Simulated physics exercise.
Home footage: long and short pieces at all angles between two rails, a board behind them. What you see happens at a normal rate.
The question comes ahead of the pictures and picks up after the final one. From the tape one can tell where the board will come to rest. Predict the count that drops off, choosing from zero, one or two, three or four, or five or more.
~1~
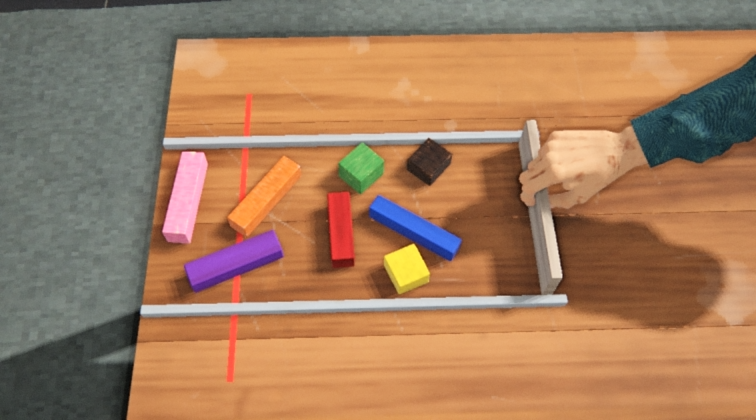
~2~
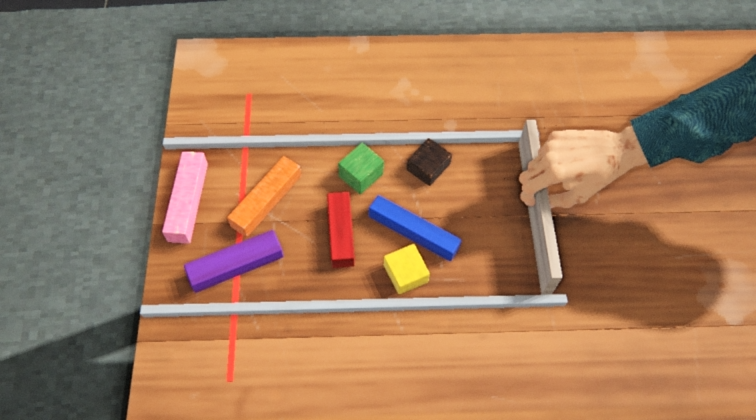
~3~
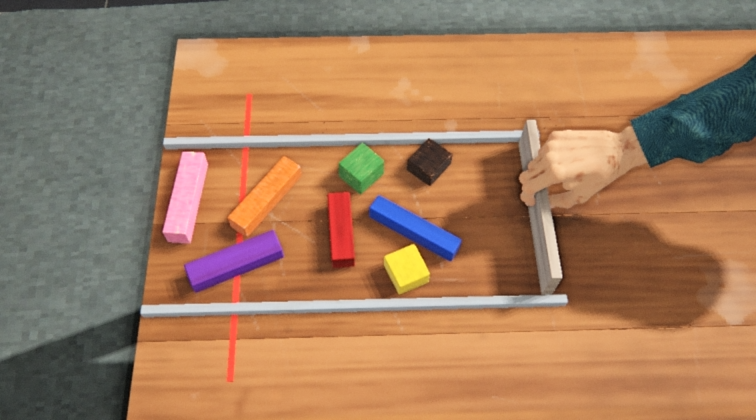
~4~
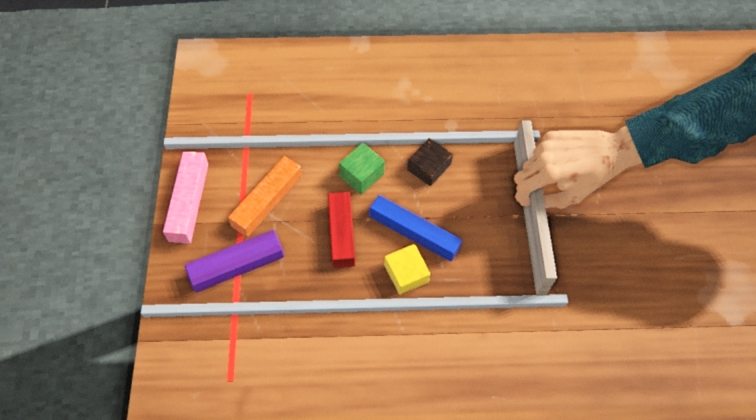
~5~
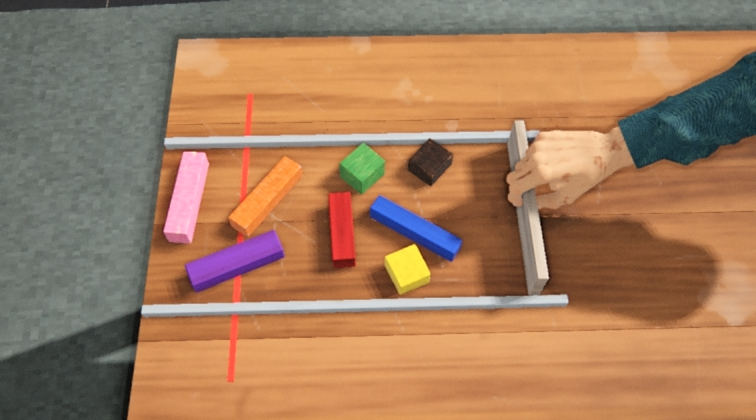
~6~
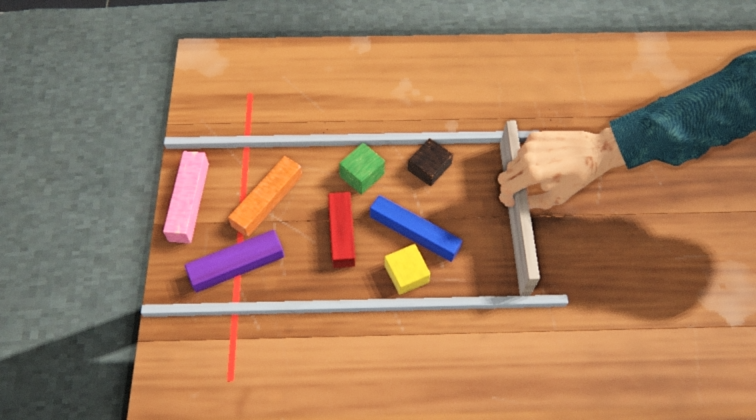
The ones that fall? One or two of them, I think.
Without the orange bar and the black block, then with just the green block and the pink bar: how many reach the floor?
That gives 0 in the first case, then 0 in the second.
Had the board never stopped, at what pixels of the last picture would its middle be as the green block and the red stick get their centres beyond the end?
I'd say about (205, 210) for the first one and about (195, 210) for the second.
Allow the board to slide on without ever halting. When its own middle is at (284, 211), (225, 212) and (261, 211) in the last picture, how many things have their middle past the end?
Per position: 0 / 3 / 0.
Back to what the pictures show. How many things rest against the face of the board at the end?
The count comes out at 3.
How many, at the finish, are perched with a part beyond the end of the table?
The total would be 2.
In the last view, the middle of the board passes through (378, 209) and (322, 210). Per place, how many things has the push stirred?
The first count is 5, and then it's 7.
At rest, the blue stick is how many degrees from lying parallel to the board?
Near 25 degrees.
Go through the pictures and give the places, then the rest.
The first picture shows pink bar (186, 197); purple stick (235, 261); orange bar (265, 196); board (538, 205); tape (241, 222).
The second picture shows purple stick (235, 261); black block (429, 162).
The third picture shows orange bar (266, 196); red stick (341, 230).
The fourth picture shows pink bar (187, 197); board (533, 205).
The fifth picture shows purple stick (236, 261); blue stick (415, 228).
The sixth picture shows pink bar (187, 196); purple stick (235, 261); orange bar (266, 196); board (518, 206); tape (241, 222).
A little later, none off yet; pink bar at rest near (187, 196); purple stick at rest near (235, 261); orange bar at rest near (266, 196).
Next, none off yet; pink bar at rest near (187, 196); purple stick at rest near (235, 261); orange bar moving near (258, 195).
Later still, none off yet; pink bar moving near (178, 197); purple stick shifted a little near (185, 272); orange bar shifted about its own width near (200, 196).
When it is over, the number that fall off is one or two; down, pink bar.
